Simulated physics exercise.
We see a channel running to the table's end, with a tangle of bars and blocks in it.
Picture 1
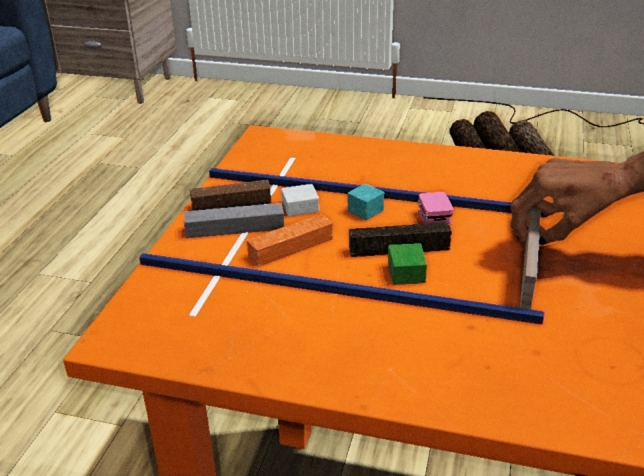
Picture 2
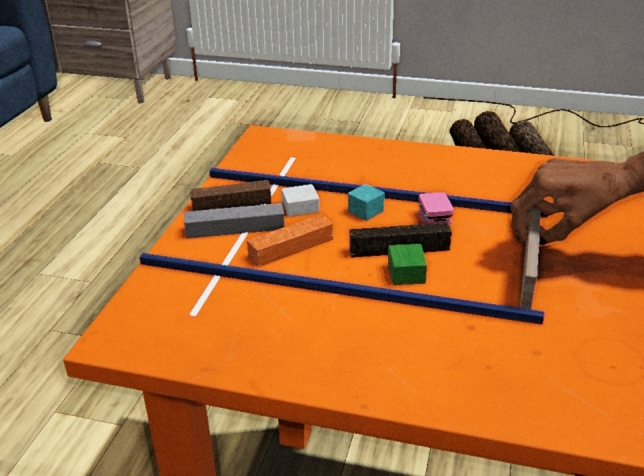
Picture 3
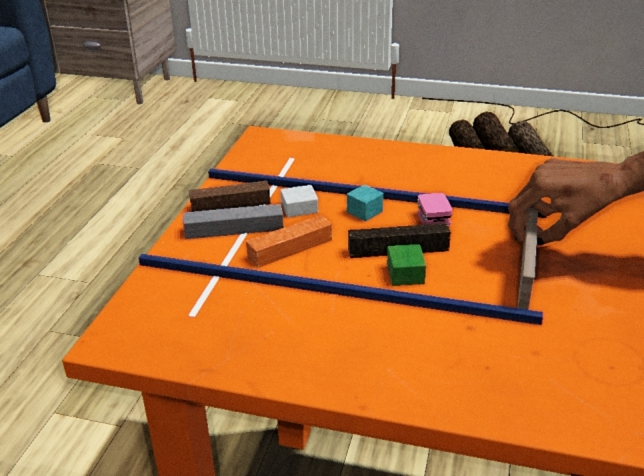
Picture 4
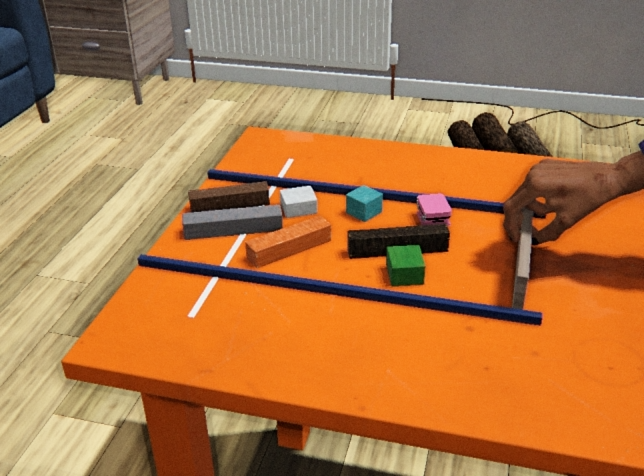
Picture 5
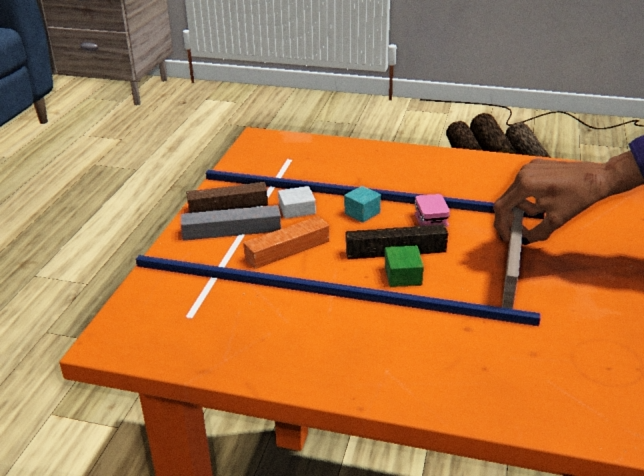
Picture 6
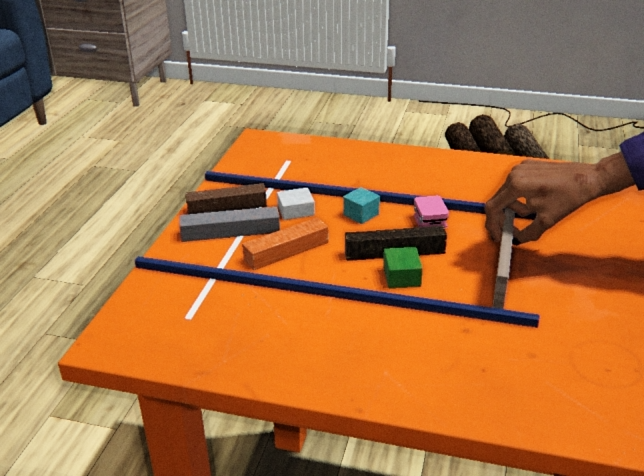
A hand holding an upright grey board at the right end of a blue-railed channel on an orange table slides it slightly left, while the bars and small coloured blocks between the rails stay where they are.
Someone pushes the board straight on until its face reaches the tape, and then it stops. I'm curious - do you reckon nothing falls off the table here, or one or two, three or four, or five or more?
I'd say one or two fall off.
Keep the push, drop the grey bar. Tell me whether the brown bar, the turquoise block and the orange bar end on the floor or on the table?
Brown bar down, turquoise block still up, orange bar still up.
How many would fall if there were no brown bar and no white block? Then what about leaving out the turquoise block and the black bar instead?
The count is 0 in the first case and 0 in the second.
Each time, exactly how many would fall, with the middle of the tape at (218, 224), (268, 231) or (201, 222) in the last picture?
The counts: 3, 1 and 5.
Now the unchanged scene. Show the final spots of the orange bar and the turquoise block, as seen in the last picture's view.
The first sits around (202, 215), while the other sits around (229, 187).
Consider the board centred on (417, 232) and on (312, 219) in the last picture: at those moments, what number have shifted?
The count reaches 3 first and 8 second.
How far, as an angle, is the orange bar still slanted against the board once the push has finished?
Angle: Around 30°.
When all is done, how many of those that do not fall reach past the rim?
That comes to 2 of them.
Soon after, none off yet; brown bar at rest near (226, 200); grey bar at rest near (230, 224); white block at rest near (296, 204).
After that, none off yet; brown bar displaced a little near (212, 198); grey bar moving near (224, 220); white block displaced about its own width near (269, 197).
In the end, the number that fall off is one or two; gone, brown bar.
